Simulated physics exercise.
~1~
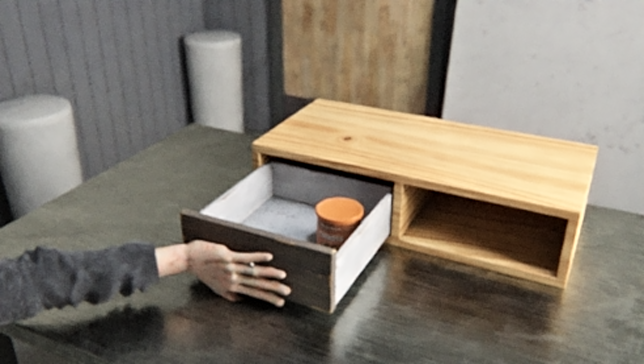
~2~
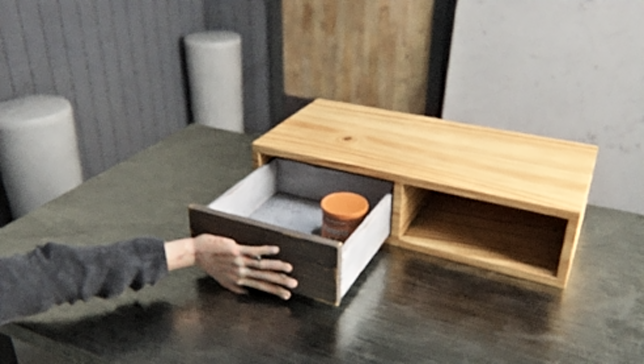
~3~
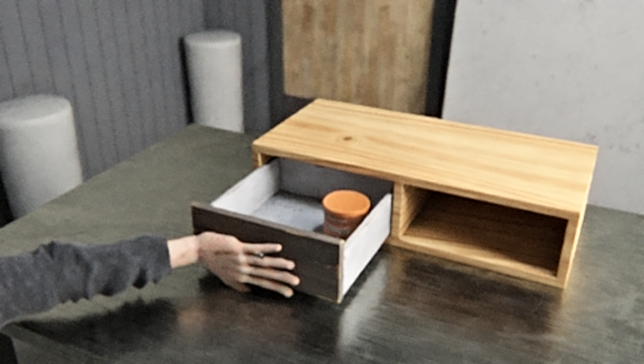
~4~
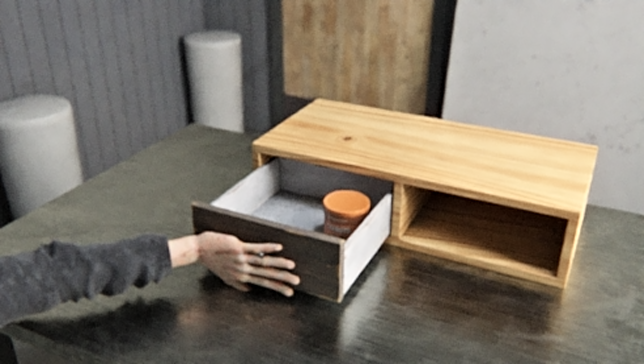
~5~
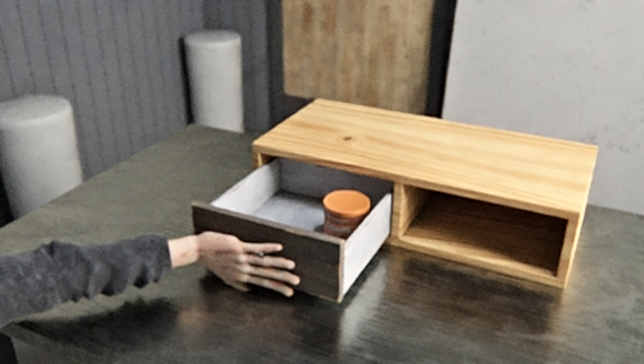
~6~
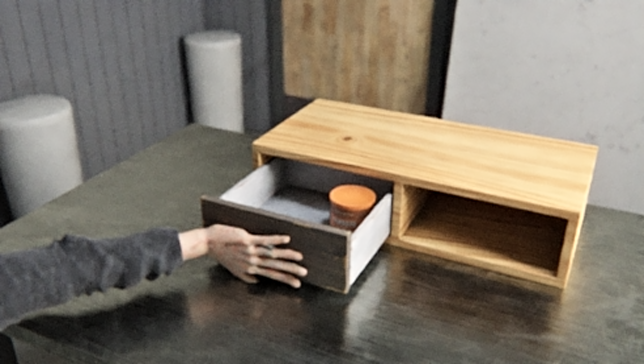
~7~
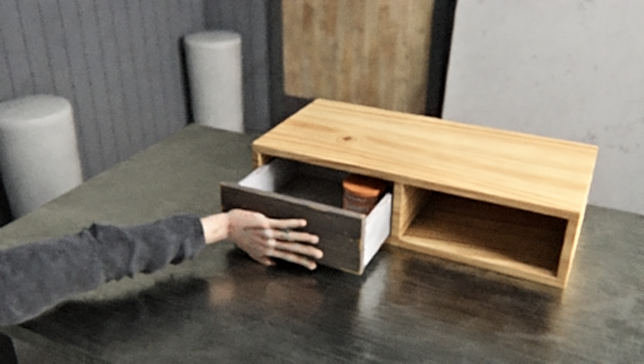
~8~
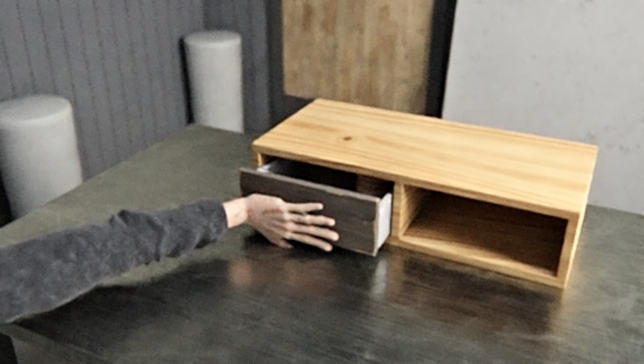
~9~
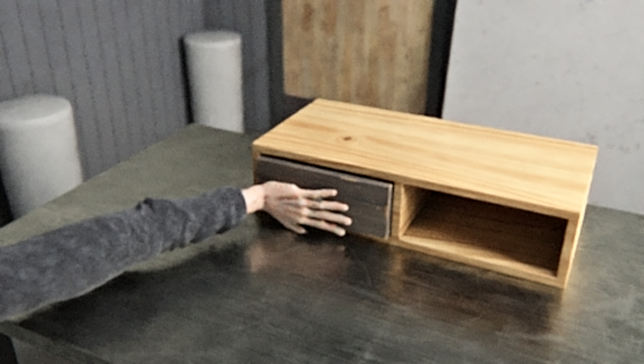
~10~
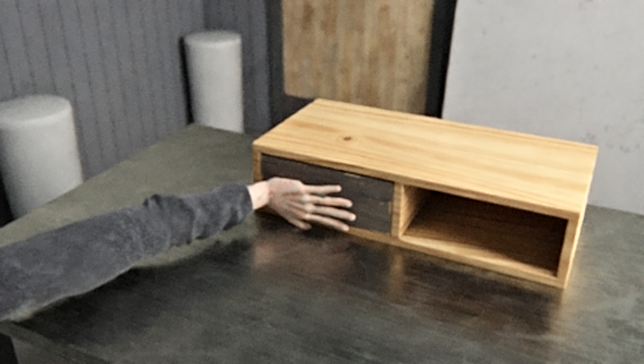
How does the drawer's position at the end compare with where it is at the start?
At the start the drawer sticks well out from the left side of the chest, towards the viewer. By the end it has moved back and to the right, and sits fully shut inside the chest with its front flush.
